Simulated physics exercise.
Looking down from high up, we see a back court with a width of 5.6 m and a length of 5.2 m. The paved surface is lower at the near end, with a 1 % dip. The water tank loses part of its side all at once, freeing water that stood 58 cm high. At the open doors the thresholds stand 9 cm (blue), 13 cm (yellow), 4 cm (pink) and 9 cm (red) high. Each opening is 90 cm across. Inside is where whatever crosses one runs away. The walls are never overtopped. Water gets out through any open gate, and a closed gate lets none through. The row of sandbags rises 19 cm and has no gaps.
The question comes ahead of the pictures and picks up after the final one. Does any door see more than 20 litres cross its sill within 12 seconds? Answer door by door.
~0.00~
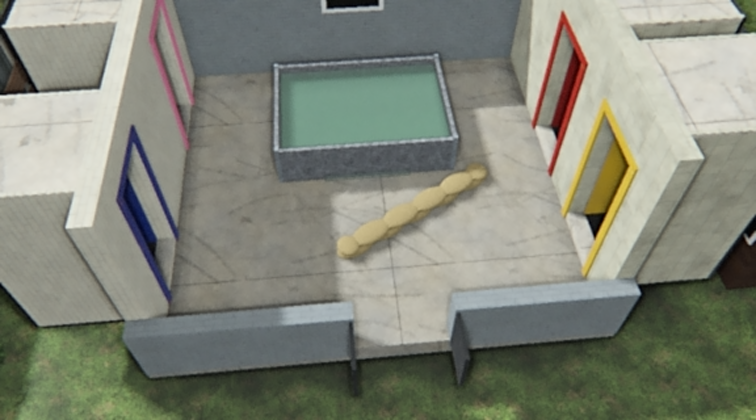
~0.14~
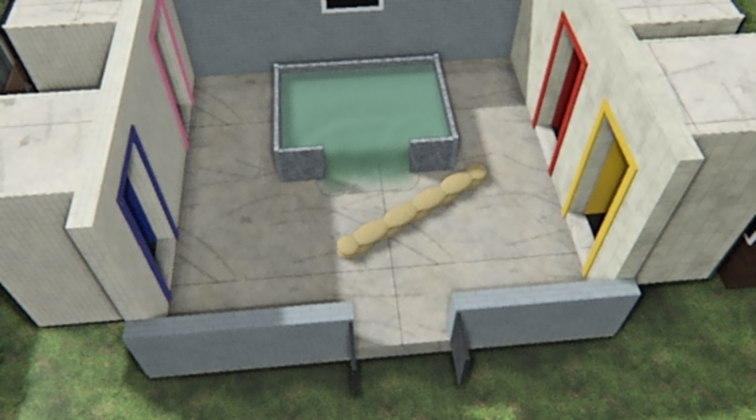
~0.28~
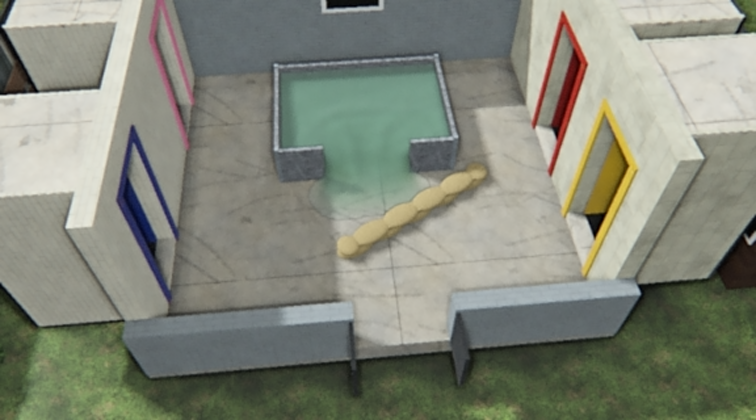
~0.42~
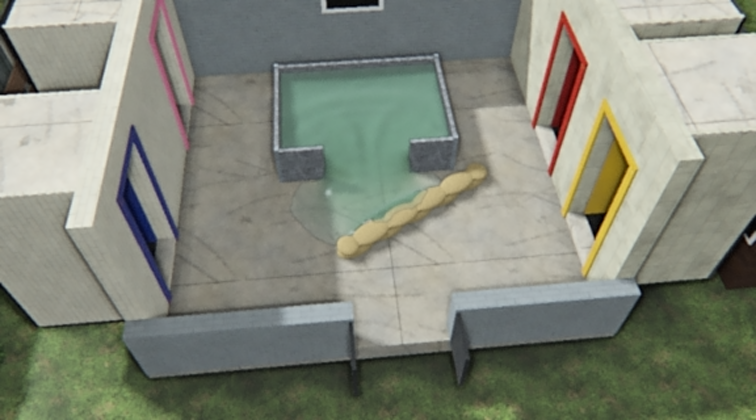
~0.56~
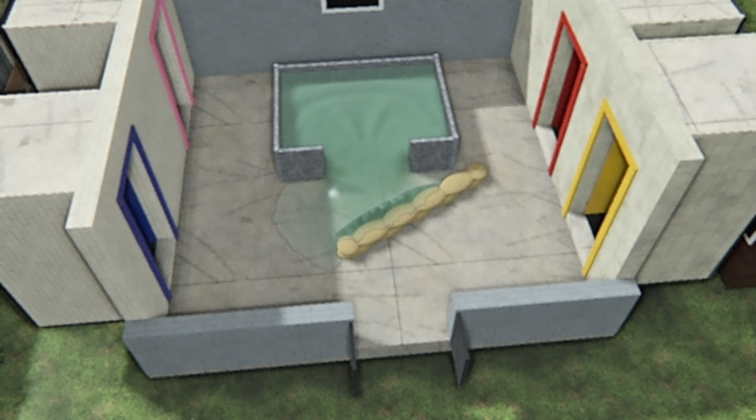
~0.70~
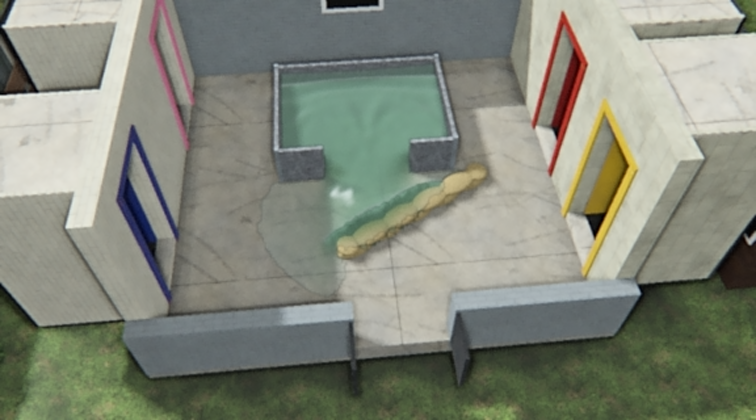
Taking each door, the blue door does; the yellow door does not; the pink door does; the red door does not.
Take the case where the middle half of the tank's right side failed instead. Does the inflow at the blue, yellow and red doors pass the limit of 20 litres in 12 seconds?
Log - blue: Threshold not reached, yellow: Threshold not reached, red: Threshold topped.
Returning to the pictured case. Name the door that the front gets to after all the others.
The pink door is last.
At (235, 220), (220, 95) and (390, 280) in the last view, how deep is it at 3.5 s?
6, 0 and 2 cm.
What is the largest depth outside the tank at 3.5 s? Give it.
Around 28 centimetres.
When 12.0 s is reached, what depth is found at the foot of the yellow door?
It's some 6.5 centimetres deep.
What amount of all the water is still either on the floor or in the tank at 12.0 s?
Roughly 78 per cent is still there.
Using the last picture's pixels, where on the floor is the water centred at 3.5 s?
I'd put it close to (346, 193).
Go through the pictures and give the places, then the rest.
In the first frame, still water, 58 cm deep, in the water tank at (362, 105).
In the second frame, the front is at (414, 178), 0.7 m from the gap at (367, 163); 0.3 m2 of floor is under water; 58 cm left at the back of the water tank.
In the third frame, the front is at (329, 213), 0.9 m from the gap at (367, 165); 1.0 m2 of floor is under water; 58 cm left at the back of the water tank.
In the fourth frame, the front is at (339, 243), 1.4 m from the gap at (367, 166); 1.7 m2 of floor is under water; 57 cm left at the back of the water tank.
In the fifth frame, the front is at (323, 262), 1.7 m from the gap at (367, 165); 2.3 m2 of floor is under water; 52 cm left at the back of the water tank.
In the sixth frame, the front is at (325, 288), 2.1 m from the gap at (367, 164); 2.9 m2 of floor is under water; 48 cm left at the back of the water tank.
After 1.4 s water covers 35 % of the floor and is deepest (44 cm) near (391, 215); blue door not reached, yellow door not reached, pink door not reached, red door not reached.
After 2.2 s water covers 55 % of the floor and is deepest (40 cm) near (195, 332); blue door 18 cm at the sill, 13 L in, yellow door not reached, pink door not reached, red door not reached.
After 3.5 s water covers 65 % of the floor and is deepest (28 cm) near (391, 215); blue door 20 cm at the sill, 81 L in, yellow door 8 cm at the sill, 0 L in, pink door not reached, red door 4 cm at the sill, 0 L in.
After 7.0 s water covers 95 % of the floor and is deepest (15 cm) near (368, 227); blue door 14 cm at the sill, 202 L in, yellow door 7 cm at the sill, 0 L in, pink door 4 cm at the sill, 0 L in, red door 3 cm at the sill, 0 L in.
After 12.0 s water covers 95 % of the floor and is deepest (12 cm) near (165, 347); blue door 10 cm at the sill, 230 L in, yellow door 7 cm at the sill, 0 L in, pink door 8 cm at the sill, 38 L in, red door 10 cm at the sill, 1 L in.
